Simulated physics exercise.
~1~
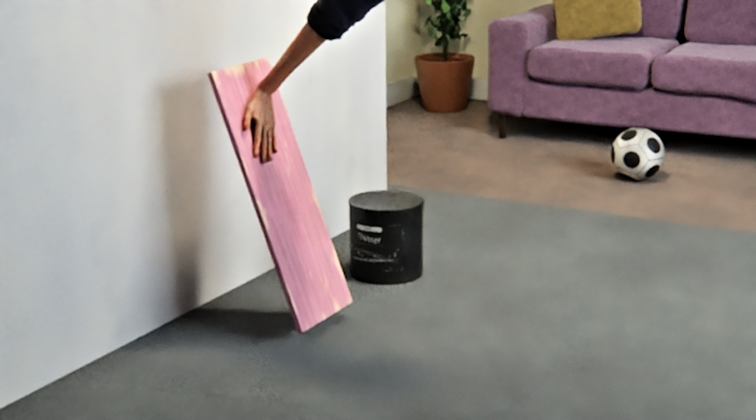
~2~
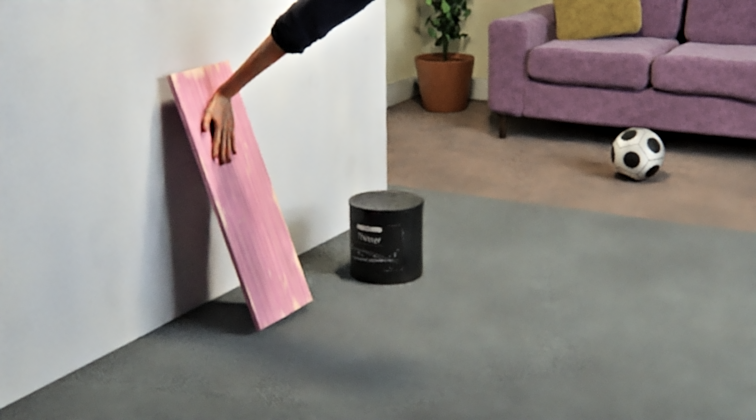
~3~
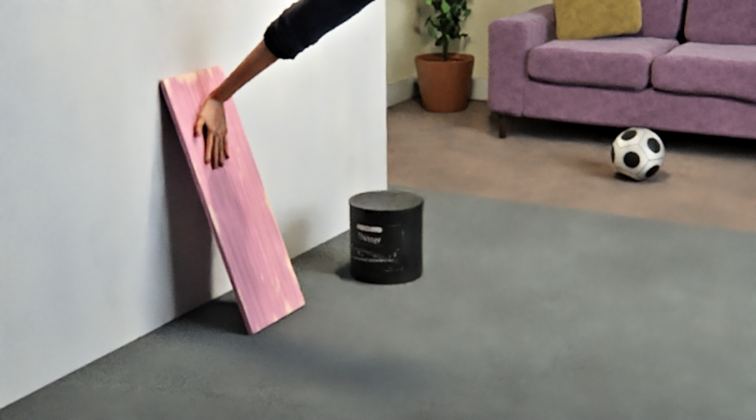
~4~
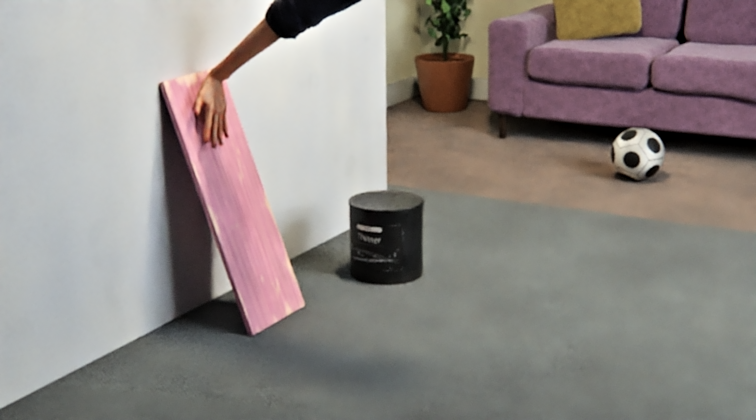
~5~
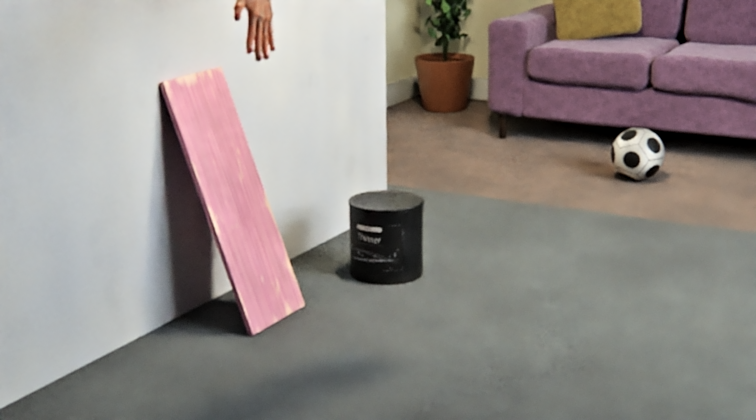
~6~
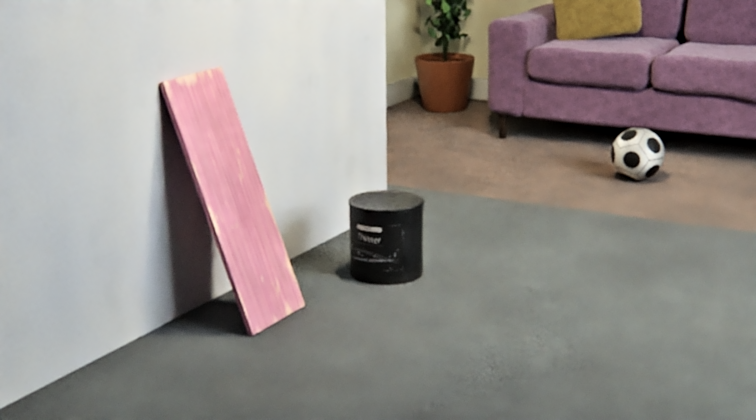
A pink board, held by a hand reaching in from above, tilts near a pale wall on a grey floor, with a black pail standing to its right. The hand moves the board to the left and settles its top against the wall, its foot on the floor. It shifts a touch more, and the fingers rest on it briefly. Then the hand lets go, draws back upward and leaves view. The board stays leaning where it was set, while the pail, and the football by the purple sofa, remain still.
